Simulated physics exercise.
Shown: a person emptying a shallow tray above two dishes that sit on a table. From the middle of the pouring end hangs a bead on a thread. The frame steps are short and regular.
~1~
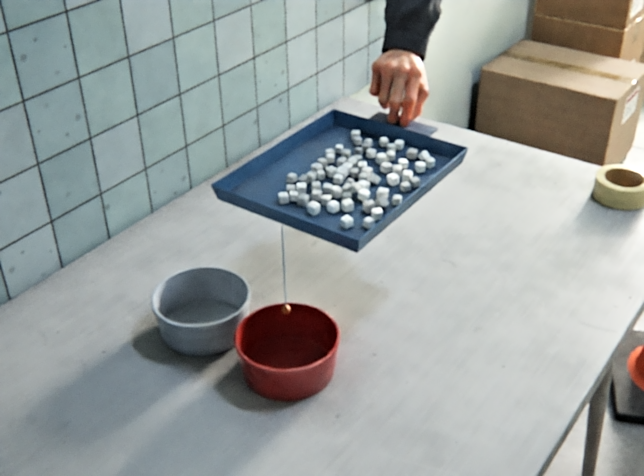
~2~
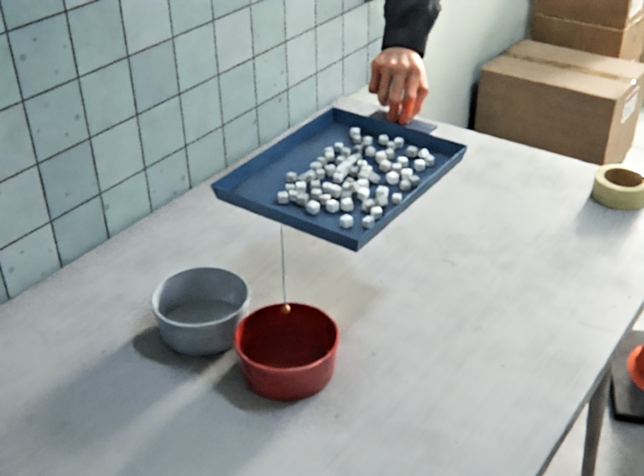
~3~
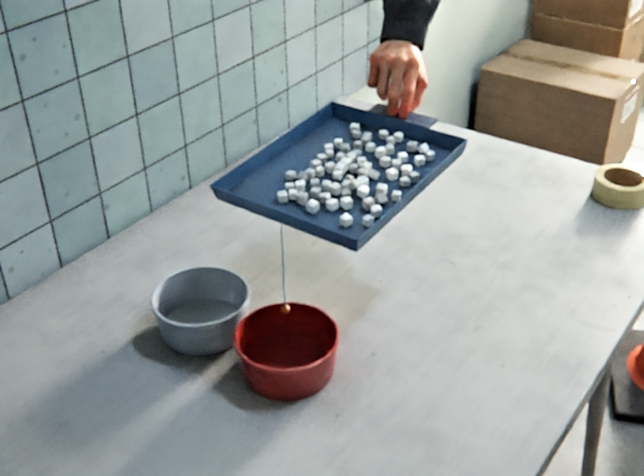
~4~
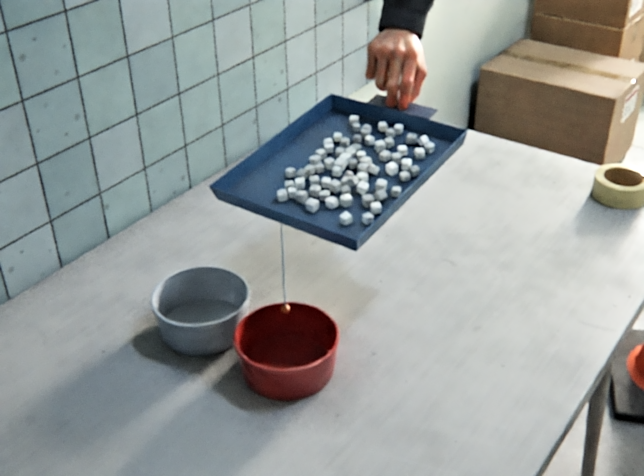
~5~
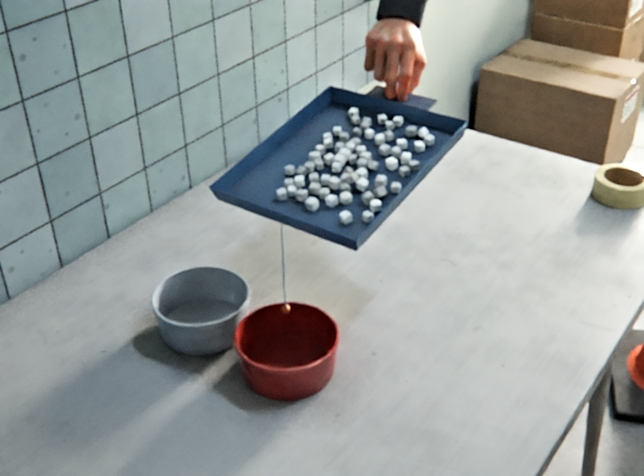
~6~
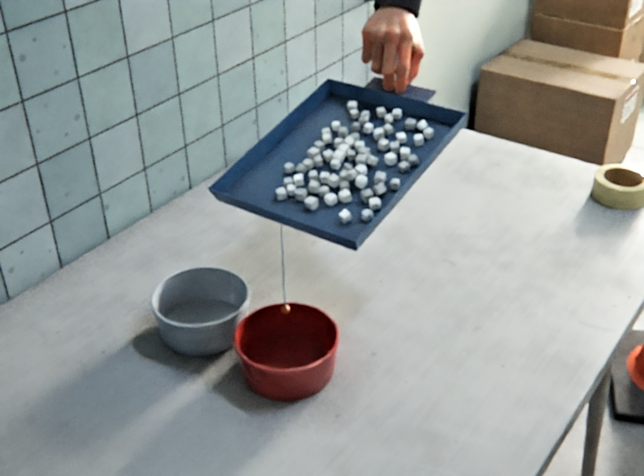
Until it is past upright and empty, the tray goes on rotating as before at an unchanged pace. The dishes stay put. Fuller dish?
The right one.
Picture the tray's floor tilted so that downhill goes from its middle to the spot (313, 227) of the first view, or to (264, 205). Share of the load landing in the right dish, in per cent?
In order, some 50 % and some 10 %.
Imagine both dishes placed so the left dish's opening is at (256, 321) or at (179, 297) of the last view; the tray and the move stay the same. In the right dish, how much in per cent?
You'd get 10 in a hundred first and 50 in a hundred after that.
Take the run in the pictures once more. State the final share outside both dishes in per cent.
50 per cent.
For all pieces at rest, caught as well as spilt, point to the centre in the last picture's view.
Resting centre, last frame: Roughly (251, 381).
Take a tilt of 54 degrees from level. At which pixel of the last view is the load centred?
I'd mark the middle close to (284, 204).
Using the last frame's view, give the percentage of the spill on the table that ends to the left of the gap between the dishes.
80 per cent, about.
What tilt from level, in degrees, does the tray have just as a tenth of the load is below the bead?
Close to 65° of tilt at that moment.
Just after the last frame, tray tipped steeply; almost all on the tray; about a tenth in the air.
A moment on, tray tipped right over; the larger part on the tray; just a few in the right dish; about a tenth outside both; just a few in the air.
Further on, tray tipped past a quarter turn; roughly a third in the right dish; about a tenth in the left dish; roughly half outside both.
When it is over, tray tipped past a quarter turn; roughly a third in the right dish; about a tenth in the left dish; roughly half outside both.
